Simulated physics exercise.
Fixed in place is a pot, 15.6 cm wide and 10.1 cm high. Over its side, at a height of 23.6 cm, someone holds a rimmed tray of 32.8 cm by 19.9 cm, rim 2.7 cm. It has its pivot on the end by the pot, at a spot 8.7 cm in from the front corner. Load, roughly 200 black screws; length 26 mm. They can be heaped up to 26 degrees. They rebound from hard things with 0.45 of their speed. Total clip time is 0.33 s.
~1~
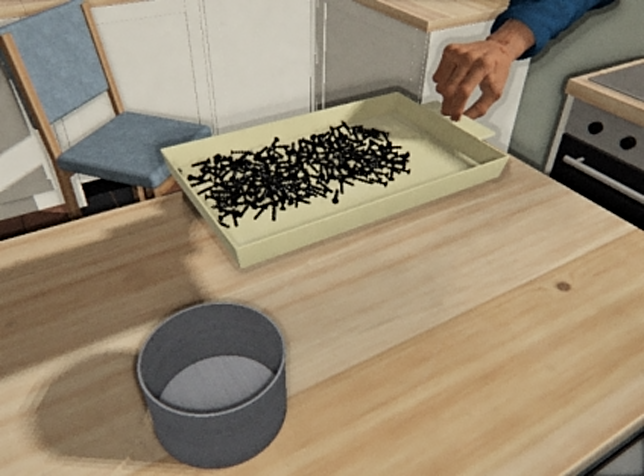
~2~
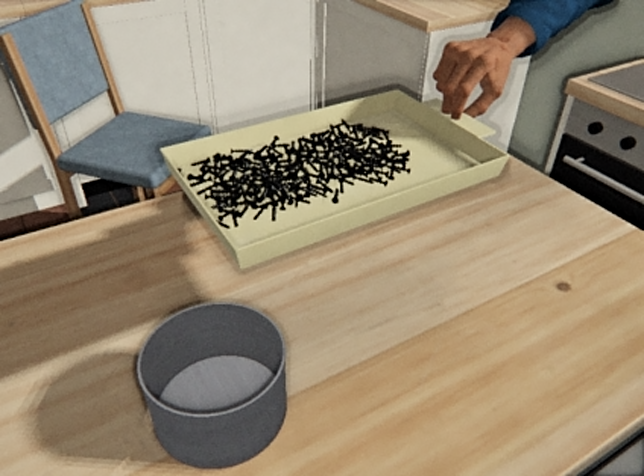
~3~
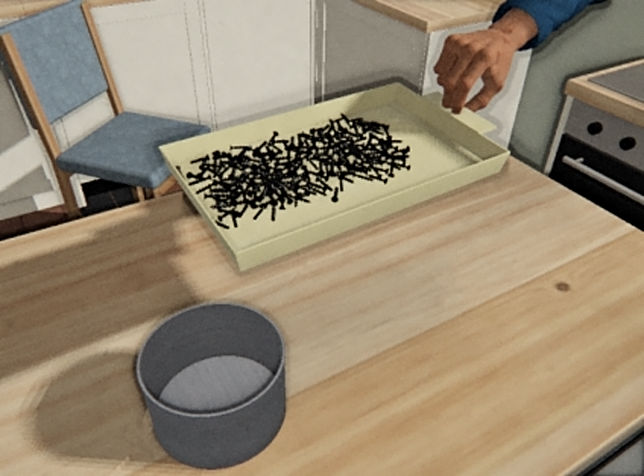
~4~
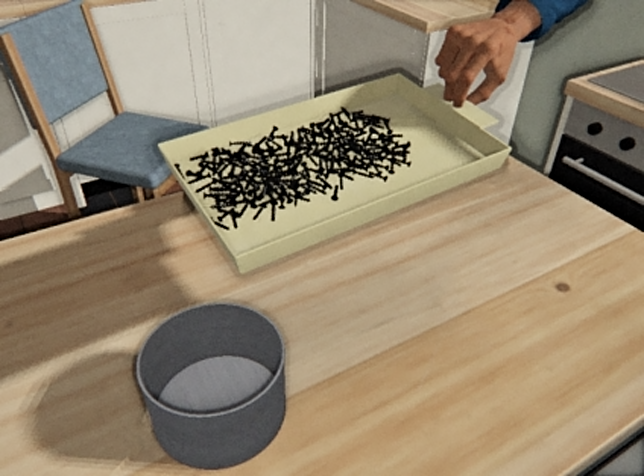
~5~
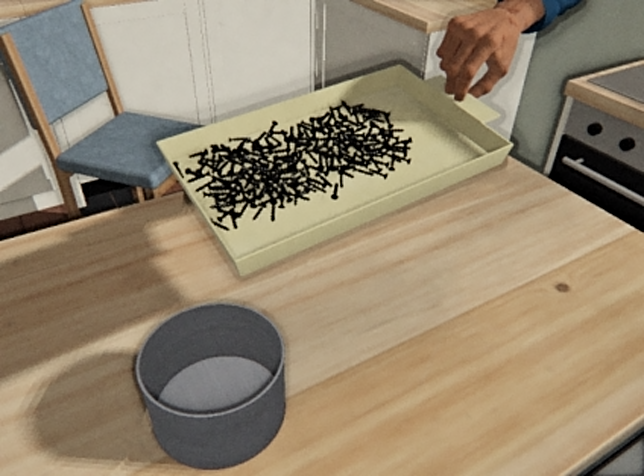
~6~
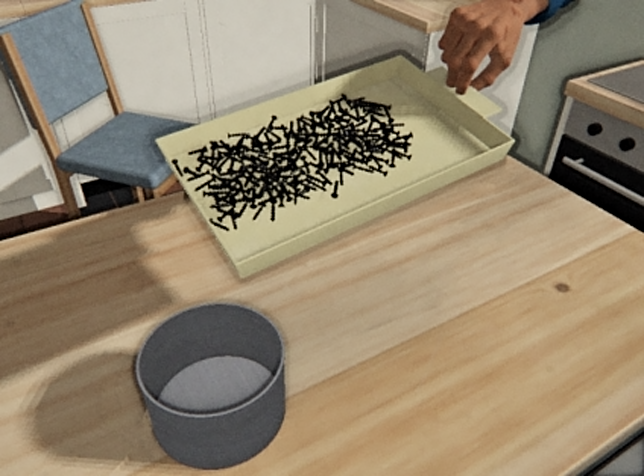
A hand slightly tilts a pale yellow tray of black screws toward its left front corner.
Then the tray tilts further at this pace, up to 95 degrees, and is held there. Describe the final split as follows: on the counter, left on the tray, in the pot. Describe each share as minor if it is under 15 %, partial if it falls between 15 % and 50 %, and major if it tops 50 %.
In the end counter: It's going to get a solid slice of the load; left on the tray: It's going to get a small sliver of the load; pot: It's going to get the main portion of the load.
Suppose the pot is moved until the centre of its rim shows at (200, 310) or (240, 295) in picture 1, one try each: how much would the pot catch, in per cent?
Roughly 10 and 5 percent.
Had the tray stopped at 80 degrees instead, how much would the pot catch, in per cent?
I'd say close to 60 percent.
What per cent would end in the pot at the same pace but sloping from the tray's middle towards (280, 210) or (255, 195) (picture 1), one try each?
First try: Around 95 percent; second try: Around 45 percent.
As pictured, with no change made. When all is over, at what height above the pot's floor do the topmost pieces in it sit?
It stands at some 3.0 cm.
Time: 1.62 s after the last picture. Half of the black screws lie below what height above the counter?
Roughly 22 cm above the counter.
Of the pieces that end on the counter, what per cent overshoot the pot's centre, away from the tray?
I'd put it at close to 20 per cent.
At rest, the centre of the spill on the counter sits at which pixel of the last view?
(318, 443).
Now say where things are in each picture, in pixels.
The first picture shows tray tilt 0 degrees, front corners at (239, 245) and (503, 156); middle of the pieces at (299, 170); pot at (213, 353).
The second picture shows tray tilt 1 degrees, front corners at (239, 246) and (503, 155); middle of the pieces at (299, 169).
The third picture shows tray tilt 3 degrees, front corners at (239, 249) and (504, 151); middle of the pieces at (298, 167).
The fourth picture shows tray tilt 6 degrees, front corners at (239, 252) and (505, 147), lowest corner left front; middle of the pieces at (298, 164).
The fifth picture shows tray tilt 8 degrees, front corners at (238, 256) and (507, 144), lowest corner left front; middle of the pieces at (298, 160).
The sixth picture shows tray tilt 11 degrees, front corners at (239, 259) and (508, 140), lowest corner left front; middle of the pieces at (298, 157); pot at (212, 354).
Then, 0.97 s after the last picture, tilt 50 degrees; the tray holds 100 %, the pot 0 %.
Then, 1.62 s after the last picture, tilt 76 degrees; the tray holds 85 %, the pot 5 %.
Then, 2.31 s after the last picture, tilt 95 degrees; the tray holds 5 %, the pot 70 %.
In the end, counter 25 %, tray 5 %, pot 70 %.
